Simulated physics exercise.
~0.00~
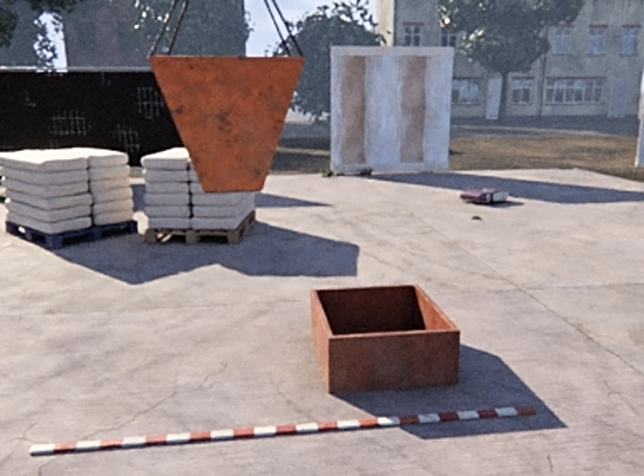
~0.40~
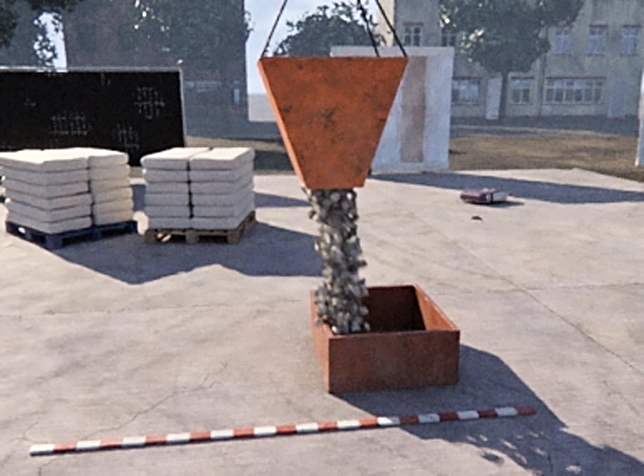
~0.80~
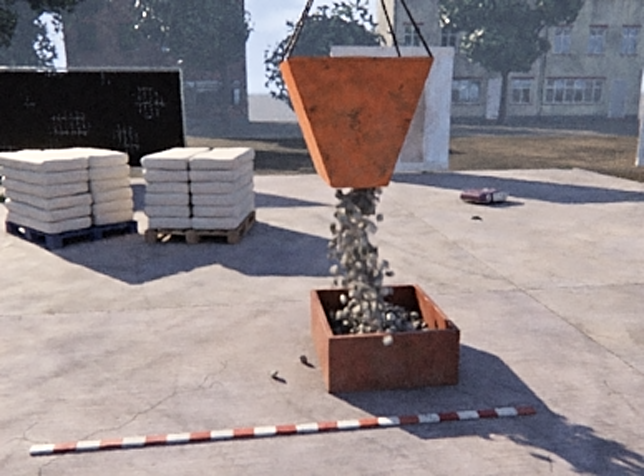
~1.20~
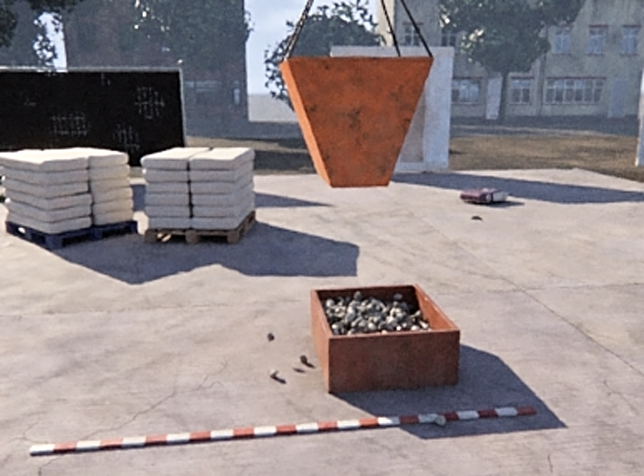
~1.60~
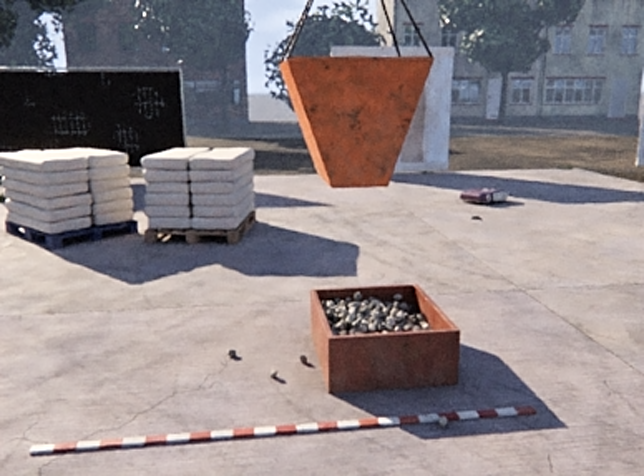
Rust-orange skip moving right on cables and dropping grey stones into a square metal bin, a few ending up on the concrete.
